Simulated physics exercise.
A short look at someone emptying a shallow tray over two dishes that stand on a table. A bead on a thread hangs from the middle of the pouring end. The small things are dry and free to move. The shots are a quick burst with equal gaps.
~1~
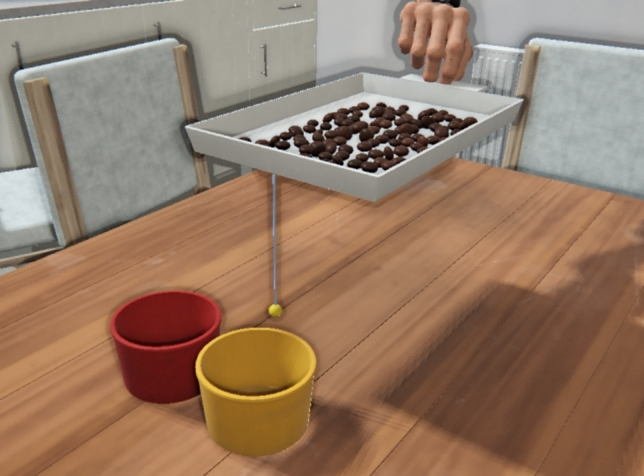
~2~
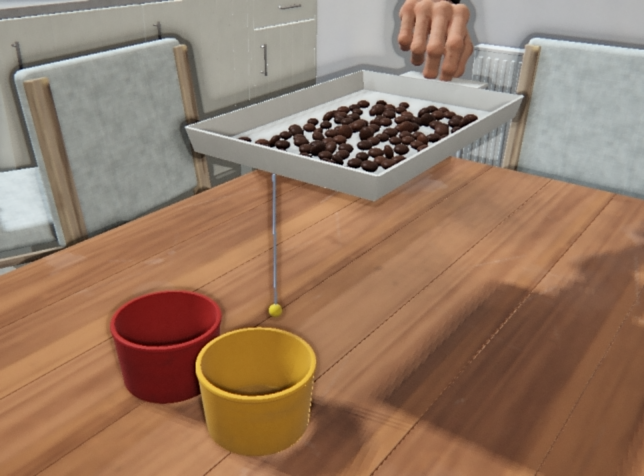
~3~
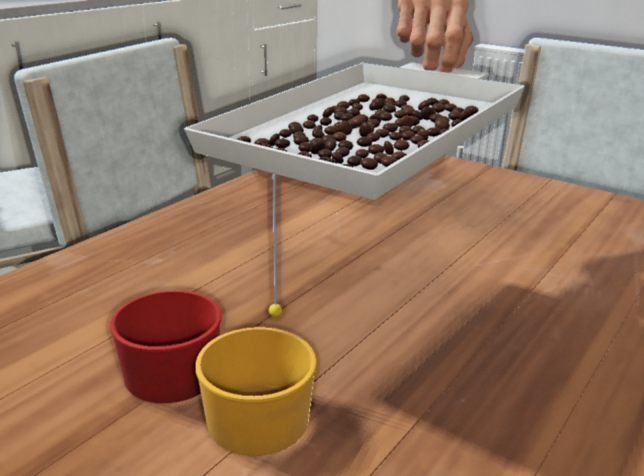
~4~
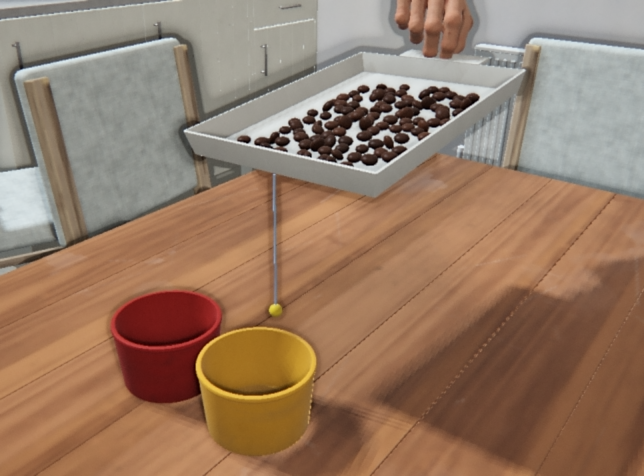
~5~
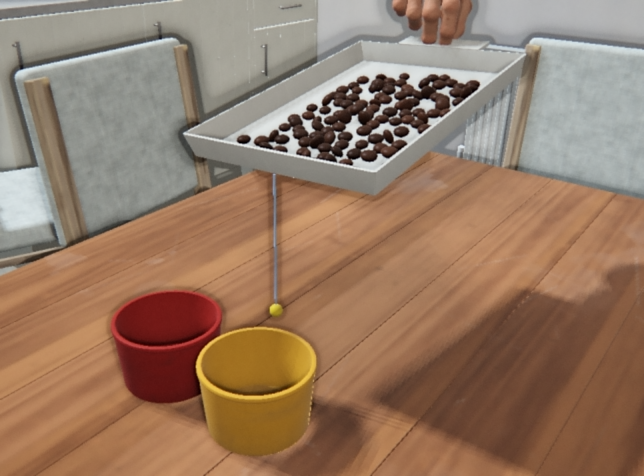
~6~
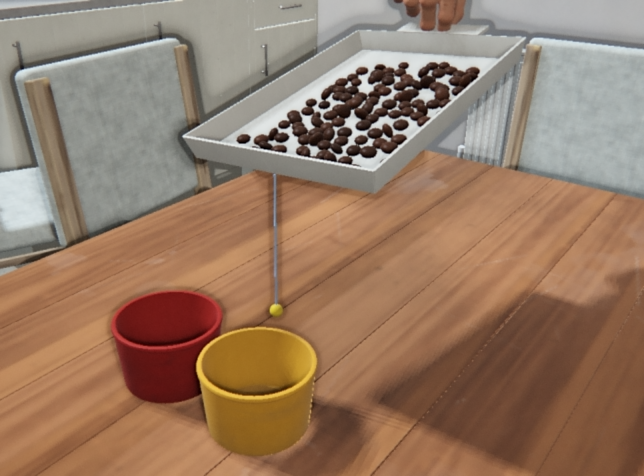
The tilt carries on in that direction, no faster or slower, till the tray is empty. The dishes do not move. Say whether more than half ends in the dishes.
In the dishes lies more than half of it.
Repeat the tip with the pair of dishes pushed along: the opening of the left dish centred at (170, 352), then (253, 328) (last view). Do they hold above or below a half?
One: The smaller part. Two: Below a half.
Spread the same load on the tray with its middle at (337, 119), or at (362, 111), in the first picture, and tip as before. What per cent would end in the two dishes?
Roughly 90 per cent, and 90 per cent.
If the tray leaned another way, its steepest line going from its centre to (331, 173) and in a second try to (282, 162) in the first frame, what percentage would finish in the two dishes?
In turn 40 and 80 in a hundred.
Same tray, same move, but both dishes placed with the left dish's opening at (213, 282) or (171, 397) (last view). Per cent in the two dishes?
About 10 and 0 per cent.
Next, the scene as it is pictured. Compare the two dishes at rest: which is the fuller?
The winner is the left-hand dish.
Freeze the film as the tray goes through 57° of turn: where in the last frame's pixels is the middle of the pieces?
Close to (264, 127).
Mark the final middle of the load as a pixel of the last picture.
Roughly at (181, 368).
Just after the last frame, tray tipped steeply; almost all on the tray; just a few in the air.
A moment on, tray tipped right over; roughly a quarter on the tray; about a tenth in the right dish; roughly a third in the left dish; just a few outside both; roughly a quarter in the air.
Further on, tray tipped past a quarter turn; roughly a quarter in the right dish; roughly two thirds in the left dish; about a tenth outside both.
When it is over, tray tipped past a quarter turn; roughly a quarter in the right dish; roughly two thirds in the left dish; about a tenth outside both.
